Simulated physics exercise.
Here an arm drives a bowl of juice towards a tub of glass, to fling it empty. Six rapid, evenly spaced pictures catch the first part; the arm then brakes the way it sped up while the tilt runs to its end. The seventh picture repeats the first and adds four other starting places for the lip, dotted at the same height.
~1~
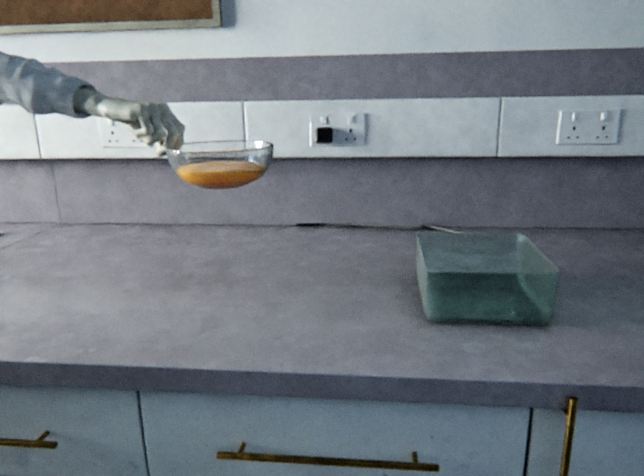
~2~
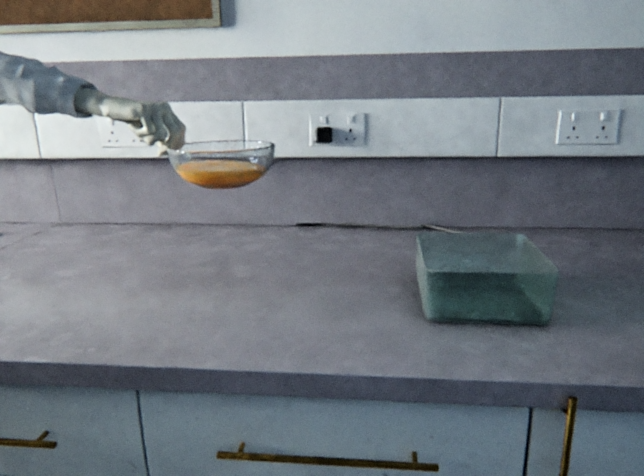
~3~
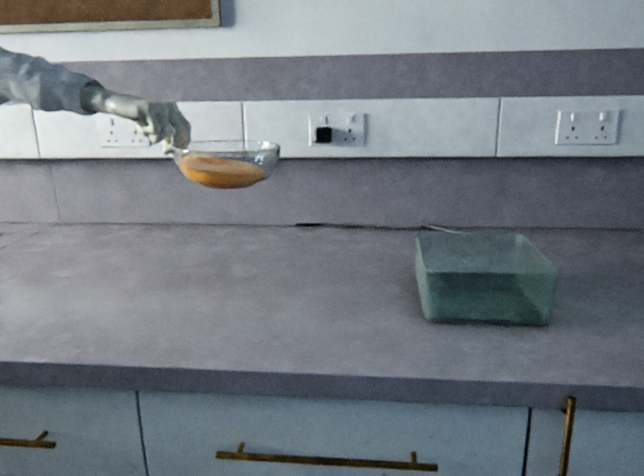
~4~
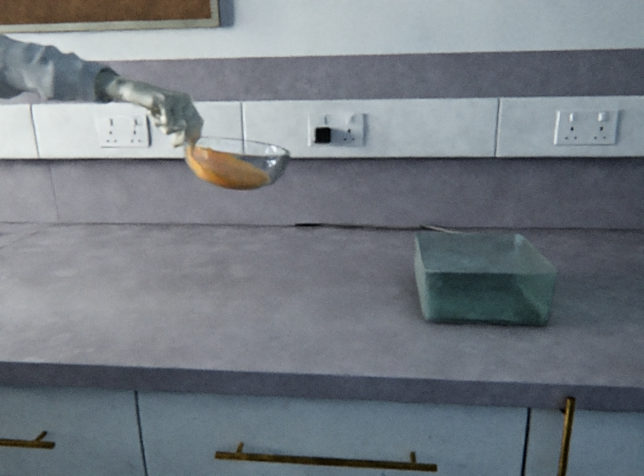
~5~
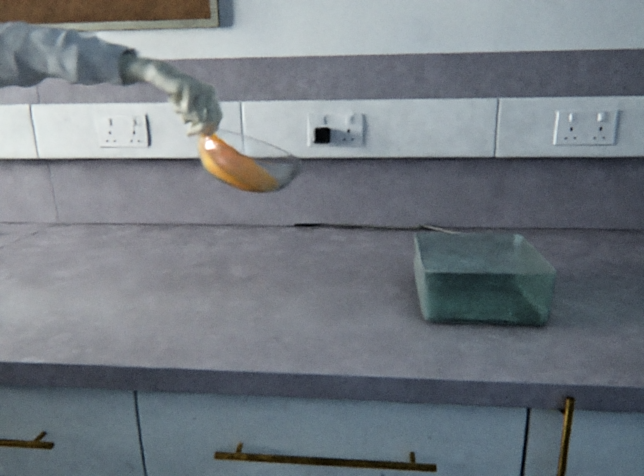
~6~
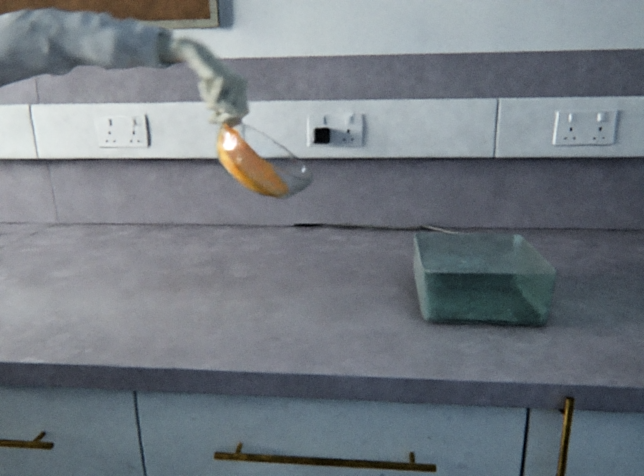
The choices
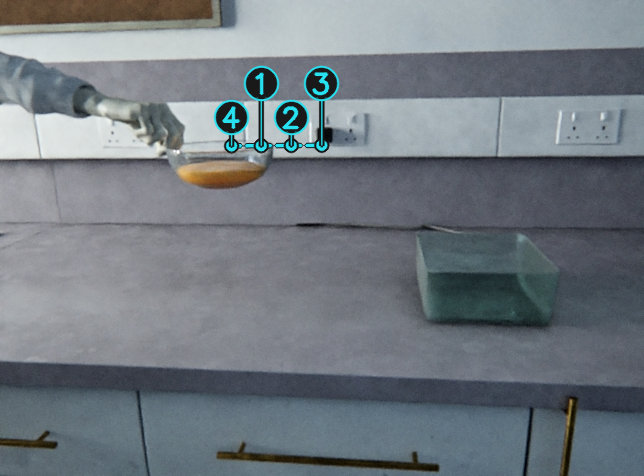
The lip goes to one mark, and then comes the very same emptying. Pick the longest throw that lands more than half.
Use spot 2.
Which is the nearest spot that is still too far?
Spot 1.
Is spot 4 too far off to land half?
Yes, that goes wrong.
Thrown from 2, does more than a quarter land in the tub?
Yes.
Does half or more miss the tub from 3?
No, that is safe.
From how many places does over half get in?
Two of the four.
In cyan, 1 at (261, 145); 2 at (291, 145); 3 at (321, 145); 4 at (231, 145).
If 1 is chosen, about 25 % lands in the tub, 67 % falls short and 9 % goes beside or beyond.
If 2 is chosen, about 67 % lands in the tub, 9 % falls short and 23 % goes beside or beyond.
If 3 is chosen, about 79 % lands in the tub, 13 % falls short and 9 % goes beside or beyond.
If 4 is chosen, about 1 % lands in the tub, 94 % falls short and 6 % goes beside or beyond.
